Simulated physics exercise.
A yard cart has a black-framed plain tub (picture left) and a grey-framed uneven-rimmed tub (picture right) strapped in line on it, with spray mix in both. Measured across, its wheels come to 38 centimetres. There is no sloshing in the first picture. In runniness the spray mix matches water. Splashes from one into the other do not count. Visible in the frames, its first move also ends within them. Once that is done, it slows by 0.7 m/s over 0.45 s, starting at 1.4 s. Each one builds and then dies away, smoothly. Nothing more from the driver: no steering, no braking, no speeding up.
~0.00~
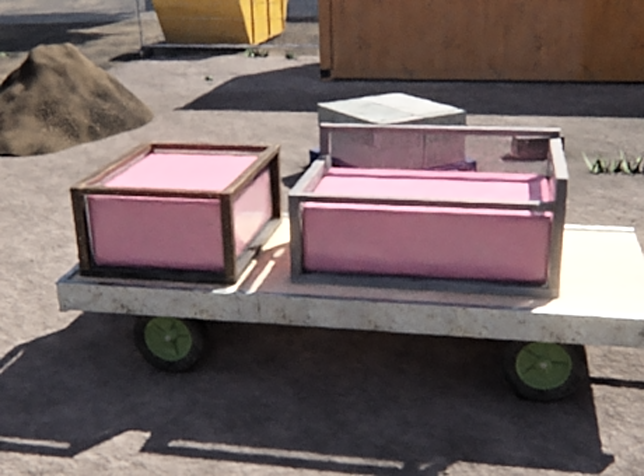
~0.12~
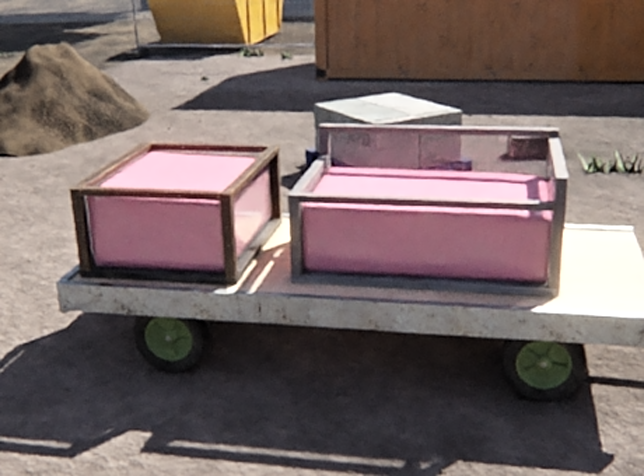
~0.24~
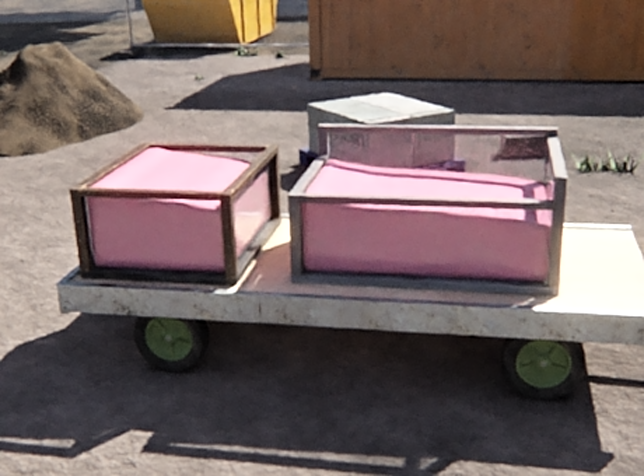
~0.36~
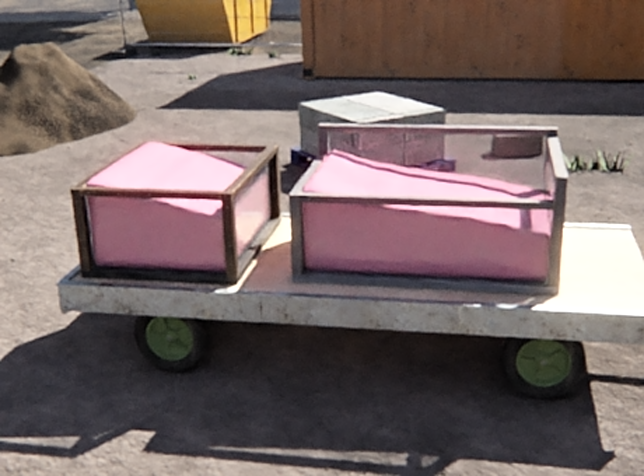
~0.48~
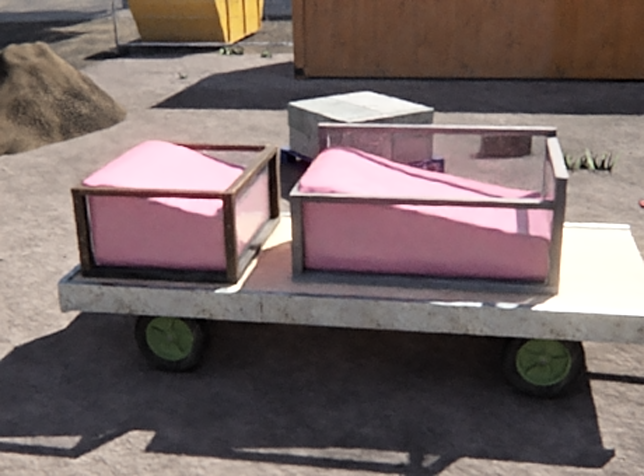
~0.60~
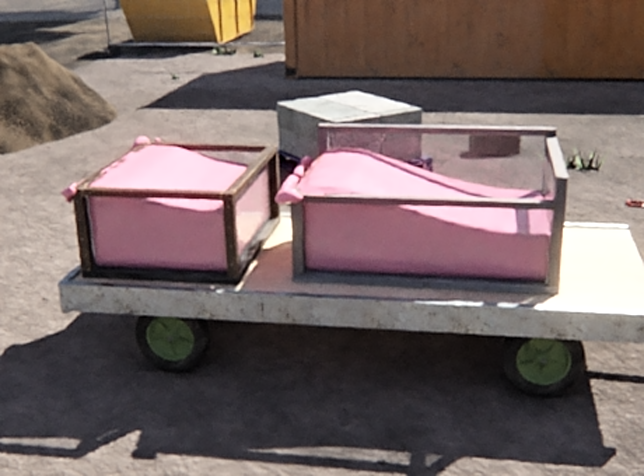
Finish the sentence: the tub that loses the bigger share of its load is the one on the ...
Left.
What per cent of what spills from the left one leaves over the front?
Spill fraction there: Roughly 60 per cent.
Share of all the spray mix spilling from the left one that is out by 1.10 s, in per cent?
About 10 percent at that moment.
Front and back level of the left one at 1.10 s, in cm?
About 42 cm in front and 30 cm behind.
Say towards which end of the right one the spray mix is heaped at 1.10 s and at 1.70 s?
Tilt: Towards the fore end, then towards the fore end.
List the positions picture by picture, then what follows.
In the first frame, left tub, levels hidden; right tub, levels hidden; the front is on the right, levels are read along the near walls.
In the second frame, left tub, levels hidden; right tub, levels hidden.
In the third frame, left tub, front level (213, 203), back level (105, 185); right tub, front level (534, 218).
In the fourth frame, left tub, front level (215, 210), back level (105, 178); right tub, front level (534, 225), back level (320, 185).
In the fifth frame, left tub, front level (215, 210), back level (105, 177); right tub, front level (533, 231), back level (320, 180).
In the sixth frame, left tub, front level (216, 205), back level (106, 183); right tub, front level (533, 230), back level (321, 183).
Then, 1.10 s in, the left one has lost 1 per cent, over the back (front 42 cm, back 30 cm); the right one has lost 1 per cent, over the back (front 43 cm, back 26 cm).
Then, 1.70 s in, the left one has lost 1 per cent, over the back (front 42 cm, back 31 cm); the right one has lost 1 per cent, mostly over the back, some over the near side (front 36 cm, back 25 cm).
Then, 2.40 s in, the left one has lost 5 per cent, mostly over the front, some over the back (front 25 cm, back 47 cm); the right one has lost 1 per cent, mostly over the back, some over the near side (front 28 cm, back 33 cm).
Then, 4.84 s in, the left one has lost 8 per cent, over the front and the back, a little elsewhere; the right one has lost 1 per cent, mostly over the back, some over the near side.
